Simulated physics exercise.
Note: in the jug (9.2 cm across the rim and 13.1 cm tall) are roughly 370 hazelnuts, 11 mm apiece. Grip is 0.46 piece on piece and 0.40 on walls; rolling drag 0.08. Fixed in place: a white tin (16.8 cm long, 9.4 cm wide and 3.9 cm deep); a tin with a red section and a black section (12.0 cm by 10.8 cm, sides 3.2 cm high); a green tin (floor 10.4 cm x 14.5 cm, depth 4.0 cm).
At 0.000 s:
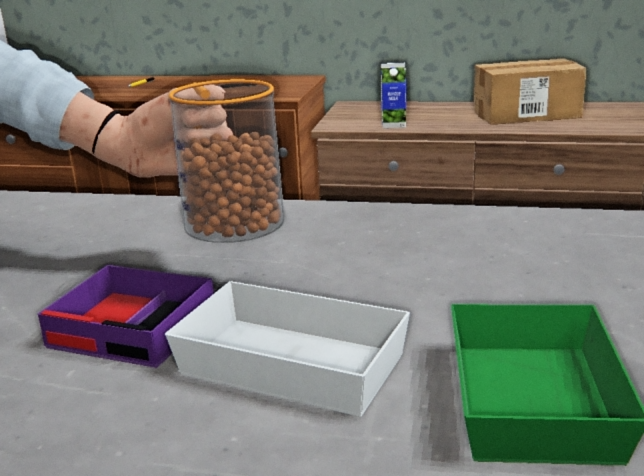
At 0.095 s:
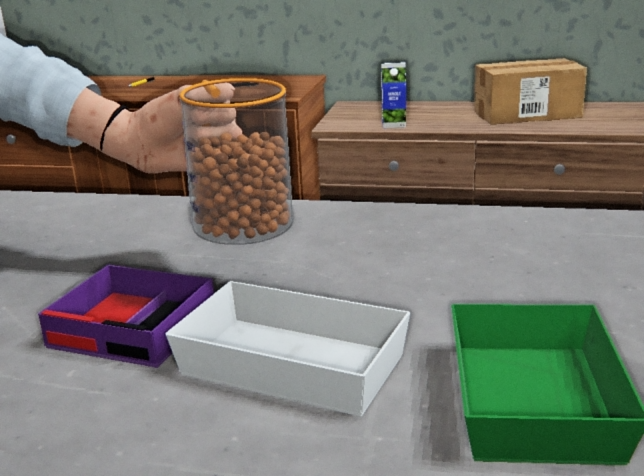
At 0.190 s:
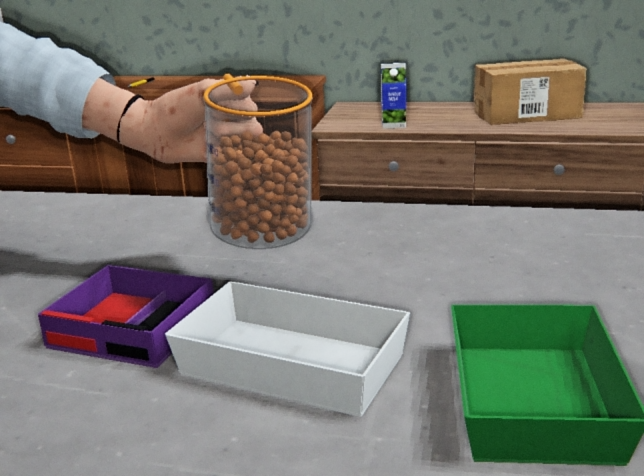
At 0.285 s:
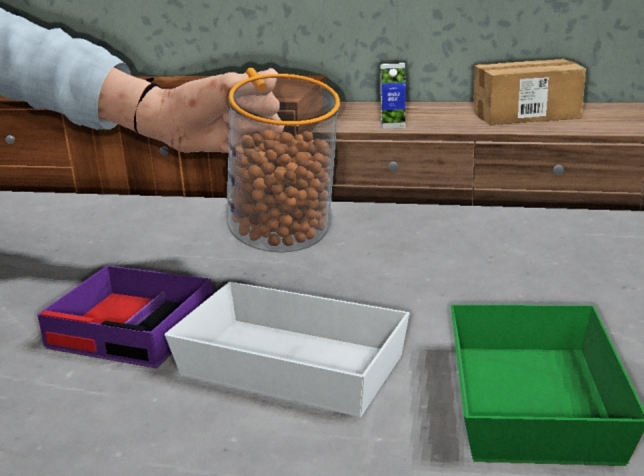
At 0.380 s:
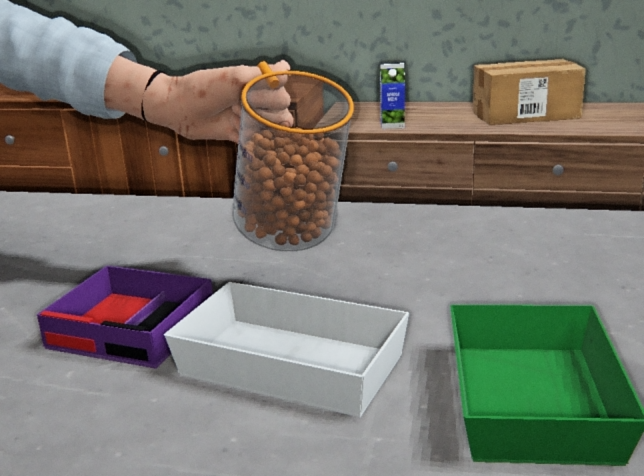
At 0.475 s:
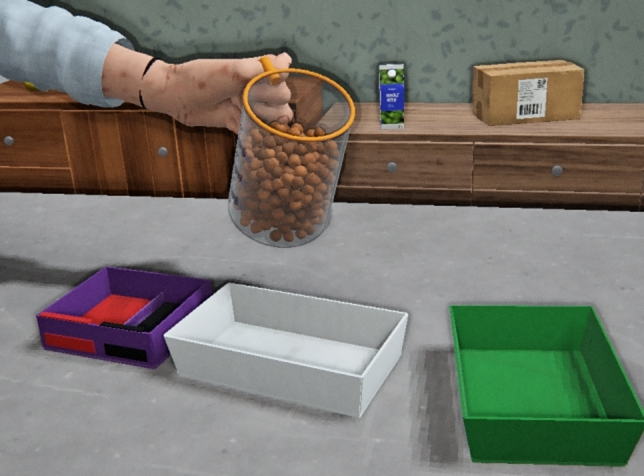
A clear jug of hazelnuts, gripped by a hand, moved a short way right above a table with a divided purple tin, a white tin and a green tin, leaning steadily further toward the right.
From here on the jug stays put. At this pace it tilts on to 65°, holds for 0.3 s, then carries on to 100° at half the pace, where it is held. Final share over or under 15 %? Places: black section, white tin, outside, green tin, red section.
Black section: Under, white tin: Over, outside everything: Over, green tin: Under, red section: Under.
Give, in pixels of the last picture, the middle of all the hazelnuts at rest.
About pixel (319, 329).
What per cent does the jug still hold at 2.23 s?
Roughly 100 percent.
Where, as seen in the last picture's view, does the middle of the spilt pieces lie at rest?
The middle of the resting spill sits near (417, 308).
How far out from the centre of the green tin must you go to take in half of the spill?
That works out to roughly 22 cm from the middle.
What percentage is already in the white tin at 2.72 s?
At that point, some 10 in a hundred have made it.
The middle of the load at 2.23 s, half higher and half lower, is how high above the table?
Some 18 centimetres, I reckon.
After 1.15 s, tilt 65 degrees; jug 100 %; middle of all pieces near (276, 150).
Then, at 1.71 s, tilt 73 degrees; jug 100 %; middle of all pieces near (276, 145).
Then, at 2.23 s, tilt 91 degrees; jug 100 %; middle of all pieces near (277, 135).
Then, at 2.72 s, tilt 100 degrees; outside 5 %, jug 80 %, white tin 10 %, in the air 5 %; middle of all pieces near (294, 172).
By 4.6 s all is still; red section 0 %, outside 20 %, jug 25 %, green tin 0 %, black section 0 %, white tin 50 %.
